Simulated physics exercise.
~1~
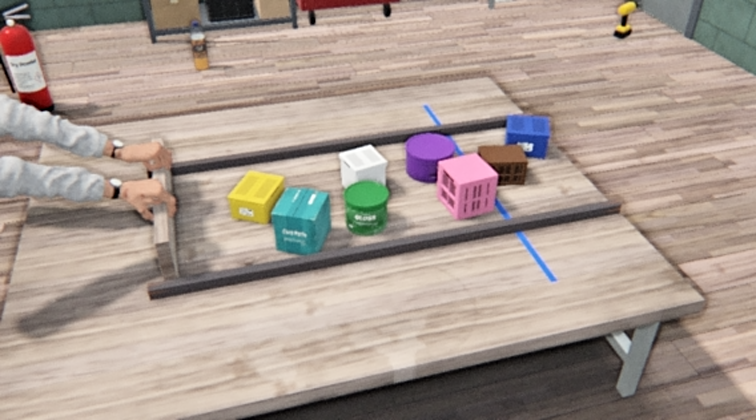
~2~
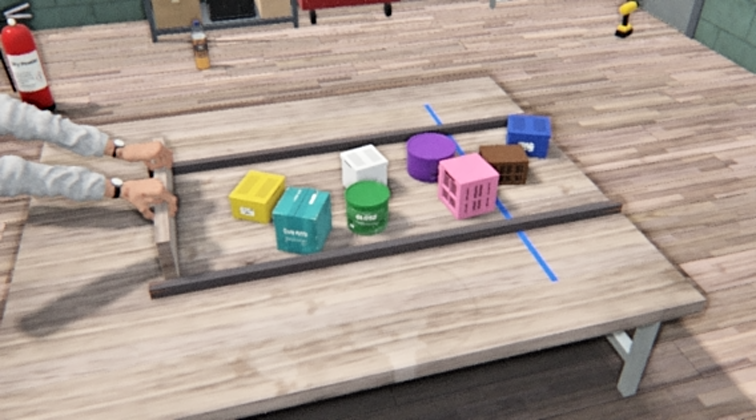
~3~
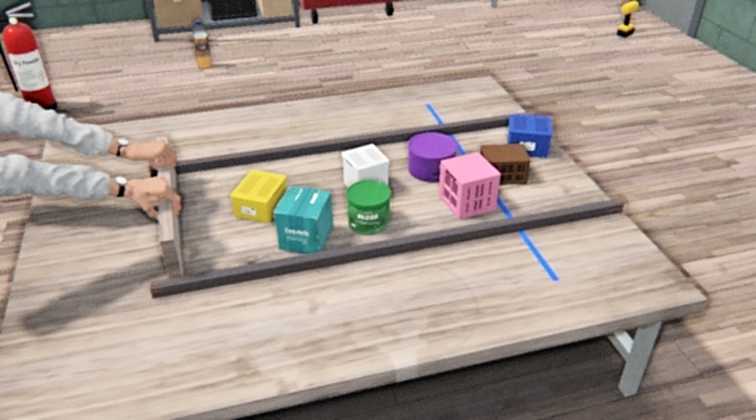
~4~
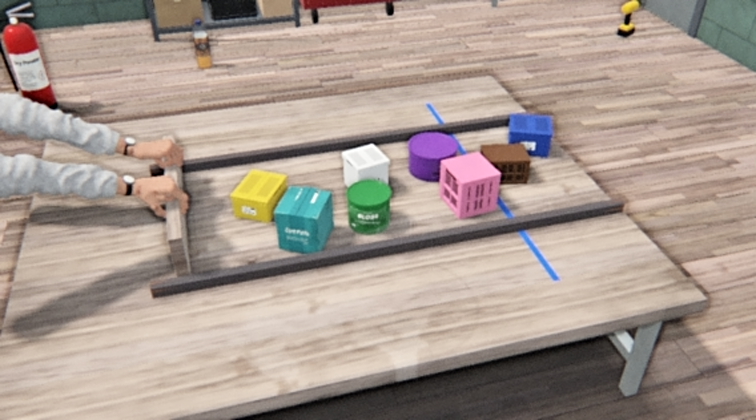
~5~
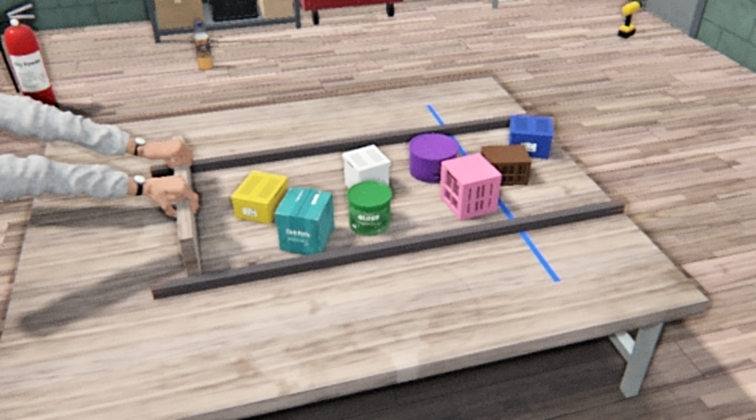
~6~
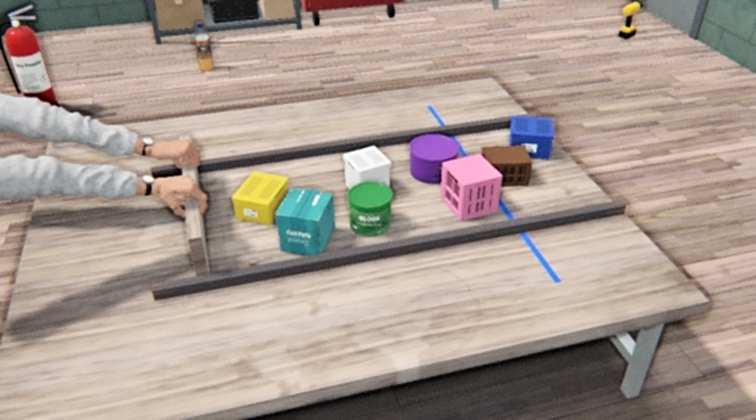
Two hands slide a plank slowly rightward toward colored containers that stay nearly still.
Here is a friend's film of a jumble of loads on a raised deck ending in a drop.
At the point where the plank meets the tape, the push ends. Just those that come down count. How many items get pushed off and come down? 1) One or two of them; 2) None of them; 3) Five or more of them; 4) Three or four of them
One or two of them.
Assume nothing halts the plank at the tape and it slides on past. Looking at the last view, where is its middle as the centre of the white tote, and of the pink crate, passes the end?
Points: About (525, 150) and about (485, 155).
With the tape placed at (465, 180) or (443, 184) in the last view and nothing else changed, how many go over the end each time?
Counts per try: 1; 0.
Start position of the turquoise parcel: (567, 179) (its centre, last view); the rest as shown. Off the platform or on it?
Result: It stays aboard.
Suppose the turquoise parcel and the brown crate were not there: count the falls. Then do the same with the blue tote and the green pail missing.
Falls come to 1 the first time and 0 the other time.
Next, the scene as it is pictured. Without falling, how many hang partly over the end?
That comes to 2 of them.
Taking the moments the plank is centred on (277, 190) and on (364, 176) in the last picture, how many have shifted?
Tally at point one: 2; at point two: 6.
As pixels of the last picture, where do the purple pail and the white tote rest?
Around (551, 137), then around (527, 150).
A little later, none off yet; blue tote at rest near (531, 138); brown crate at rest near (505, 166); pink crate at rest near (470, 187).
Next, none off yet; blue tote at rest near (531, 138); brown crate shifted a little near (516, 165); pink crate shifted about its own width near (502, 183).
When it is over, the number that fall off is one or two; down, brown crate and blue tote.
